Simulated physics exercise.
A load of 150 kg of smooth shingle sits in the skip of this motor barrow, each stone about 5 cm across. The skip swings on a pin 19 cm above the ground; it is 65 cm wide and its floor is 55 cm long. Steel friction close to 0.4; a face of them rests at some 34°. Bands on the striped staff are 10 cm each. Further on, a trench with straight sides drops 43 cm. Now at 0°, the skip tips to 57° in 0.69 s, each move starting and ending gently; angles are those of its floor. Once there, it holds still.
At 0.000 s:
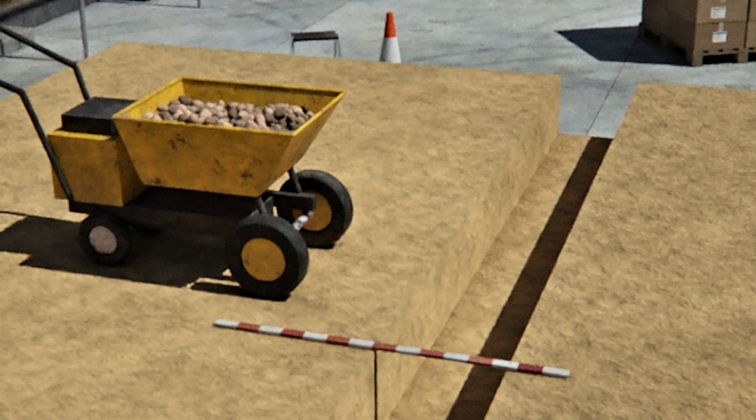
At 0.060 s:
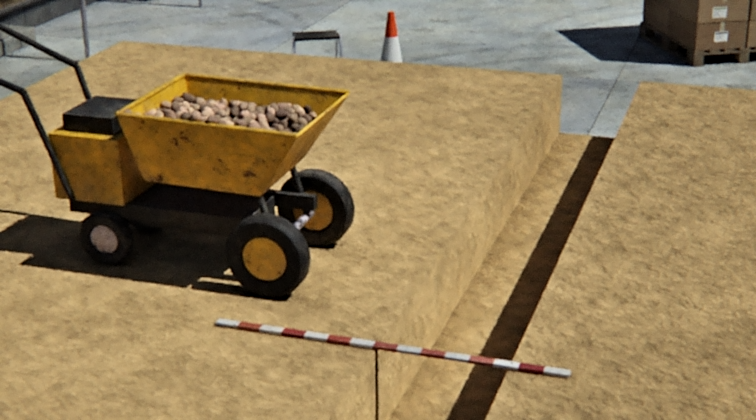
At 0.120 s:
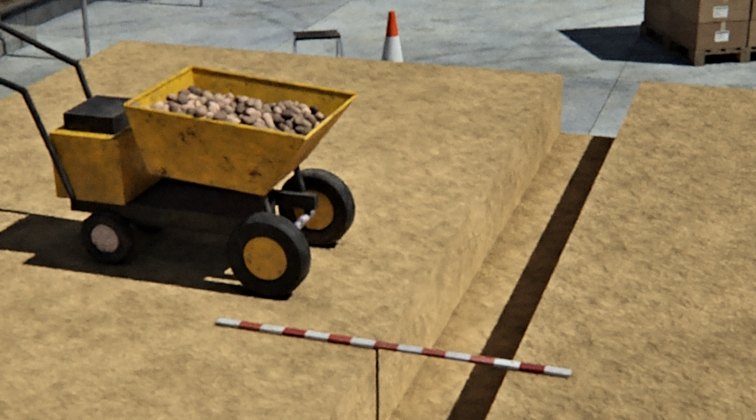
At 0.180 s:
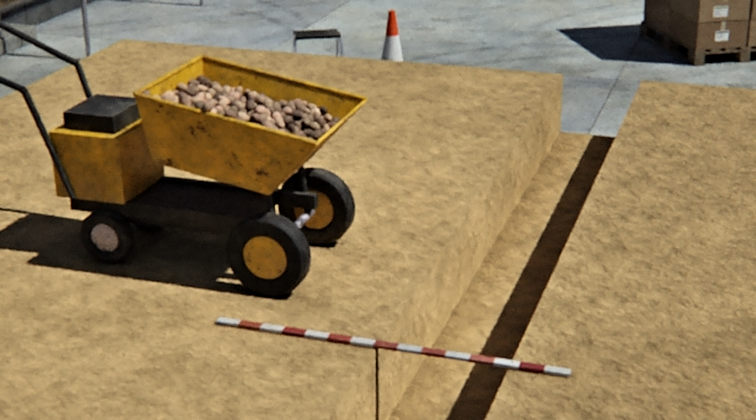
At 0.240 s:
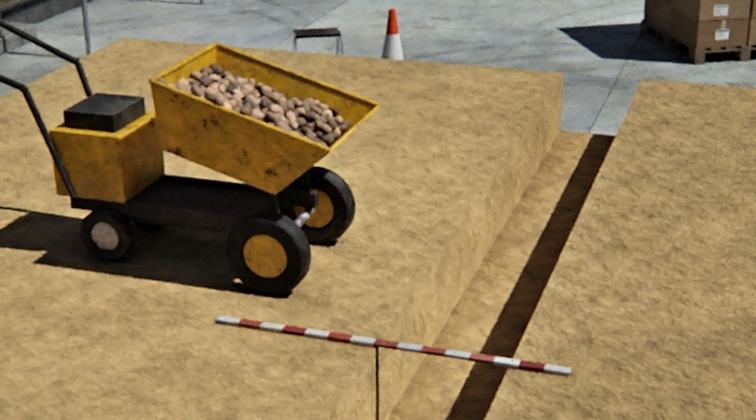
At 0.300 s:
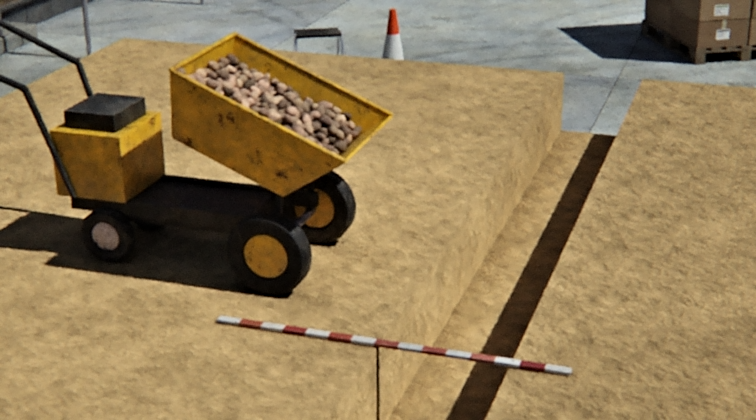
The yellow skip of a small motor barrow, loaded with smooth brownish stones, tilted steadily upward at its left end and leaned toward the right, while the wheels stayed still beside a straight trench.
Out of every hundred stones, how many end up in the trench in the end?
Around 60 in every hundred.
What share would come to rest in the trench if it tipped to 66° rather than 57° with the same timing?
Some 95% would finish there.
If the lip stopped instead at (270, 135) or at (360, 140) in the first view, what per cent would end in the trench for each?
Roughly 55 in a hundred, then 30 in a hundred.
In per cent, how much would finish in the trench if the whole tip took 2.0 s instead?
With that timing, about 55 per cent.
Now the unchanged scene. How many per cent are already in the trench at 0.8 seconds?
10 per cent, give or take.
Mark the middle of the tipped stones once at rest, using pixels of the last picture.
Resting centre: About (491, 368).
After 0.5 s the floor is at 48°; 100 % in the skip; the foremost stones are at (381, 183).
After 0.8 s the floor is at 57°; 90 % in the skip, 1 % short of the trench, 9 % in the trench; the foremost stones are at (467, 270).
After 1.1 s the floor is at 57°; 53 % in the skip, 1 % short of the trench, 45 % in the trench, 1 % past the trench; the foremost stones are at (592, 300).
After 3.1 s the floor is at 57°; 38 % in the skip, 60 % in the trench, 1 % past the trench; the foremost stones are at (729, 320).
